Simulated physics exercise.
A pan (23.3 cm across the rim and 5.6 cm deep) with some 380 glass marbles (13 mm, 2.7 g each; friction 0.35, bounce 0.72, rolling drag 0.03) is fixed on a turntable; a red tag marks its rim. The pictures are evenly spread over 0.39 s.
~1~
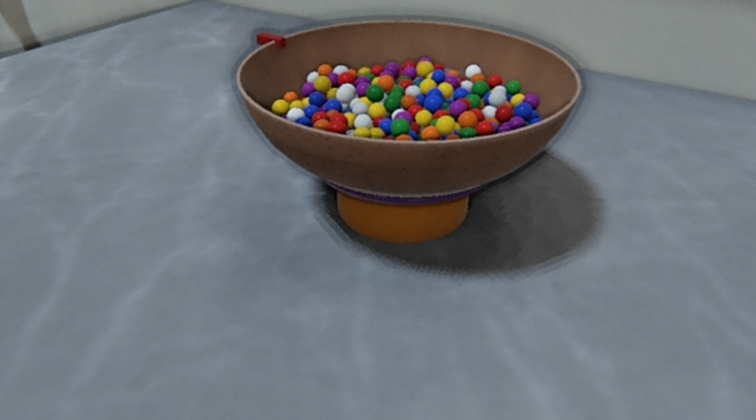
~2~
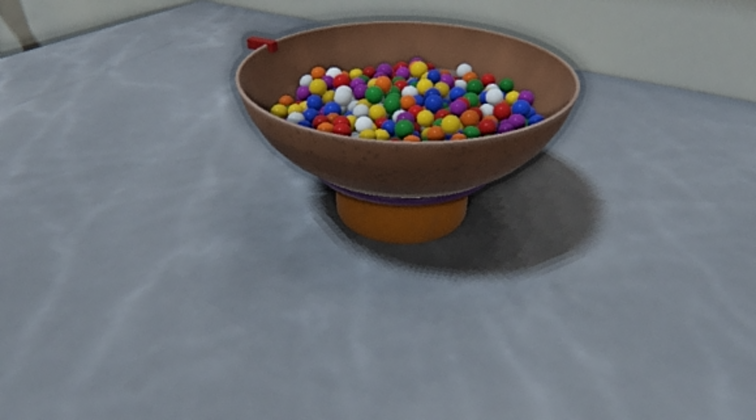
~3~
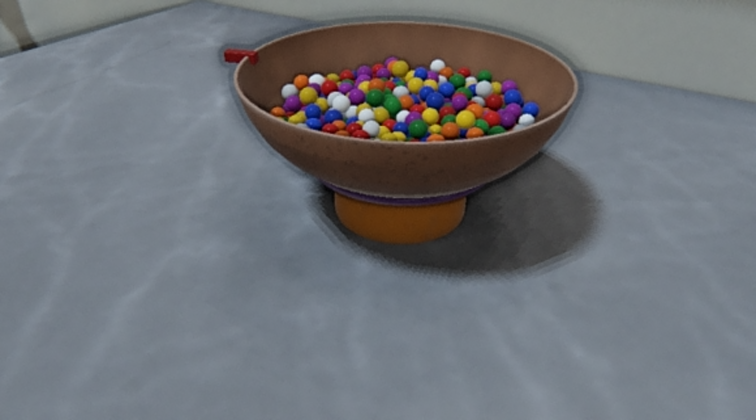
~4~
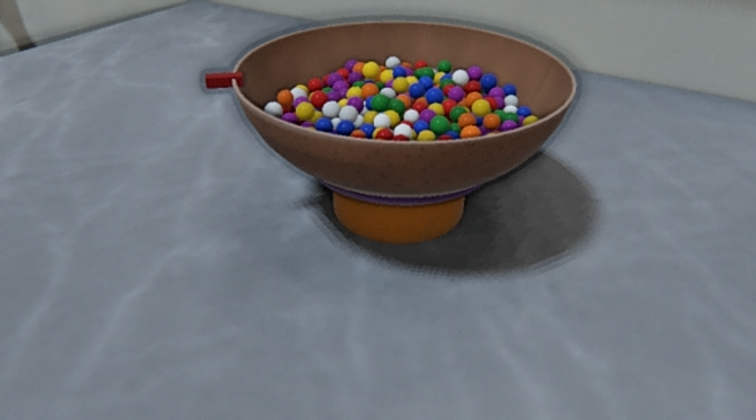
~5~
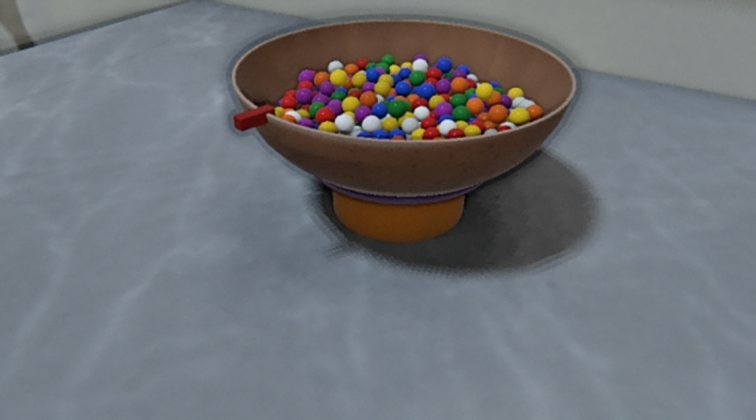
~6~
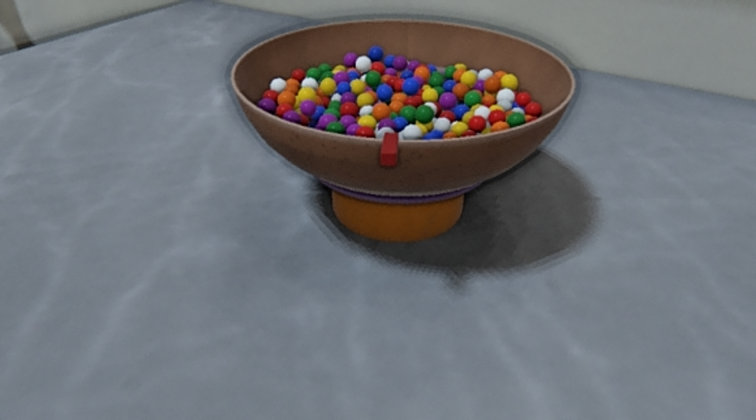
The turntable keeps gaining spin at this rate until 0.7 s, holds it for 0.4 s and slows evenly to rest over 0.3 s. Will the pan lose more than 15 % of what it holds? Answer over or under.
Share spilt, set against 15 %: Over.
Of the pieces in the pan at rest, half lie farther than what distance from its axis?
Some 5.5 cm.
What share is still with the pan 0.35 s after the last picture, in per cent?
Some 100 per cent of the load.
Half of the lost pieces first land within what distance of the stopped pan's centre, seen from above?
About 34 cm.
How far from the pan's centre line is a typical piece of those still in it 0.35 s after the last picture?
Roughly 9.0 cm.
Then, 0.35 s after the last picture, pan 100 %; middle of the pieces not yet landed near (400, 98).
Then, 0.64 s after the last picture, fallen behind where it stops 5 %, fallen right of where it stops 5 %, fallen left of where it stops 5 %, pan 50 %, fallen in front of where it stops 5 %, in the air 25 %; middle of the pieces not yet landed near (404, 89).
Then, 0.90 s after the last picture, fallen behind where it stops 15 %, fallen right of where it stops 15 %, fallen left of where it stops 15 %, pan 30 %, fallen in front of where it stops 20 %, in the air 5 %; middle of the pieces not yet landed near (398, 101).
Then, 1.16 s after the last picture, fallen behind where it stops 20 %, fallen right of where it stops 15 %, fallen left of where it stops 15 %, pan 30 %, fallen in front of where it stops 20 %; middle of the pieces not yet landed near (402, 111).
In the end, fallen behind where it stops 20 %, fallen right of where it stops 15 %, fallen left of where it stops 15 %, pan 30 %, fallen in front of where it stops 20 %.
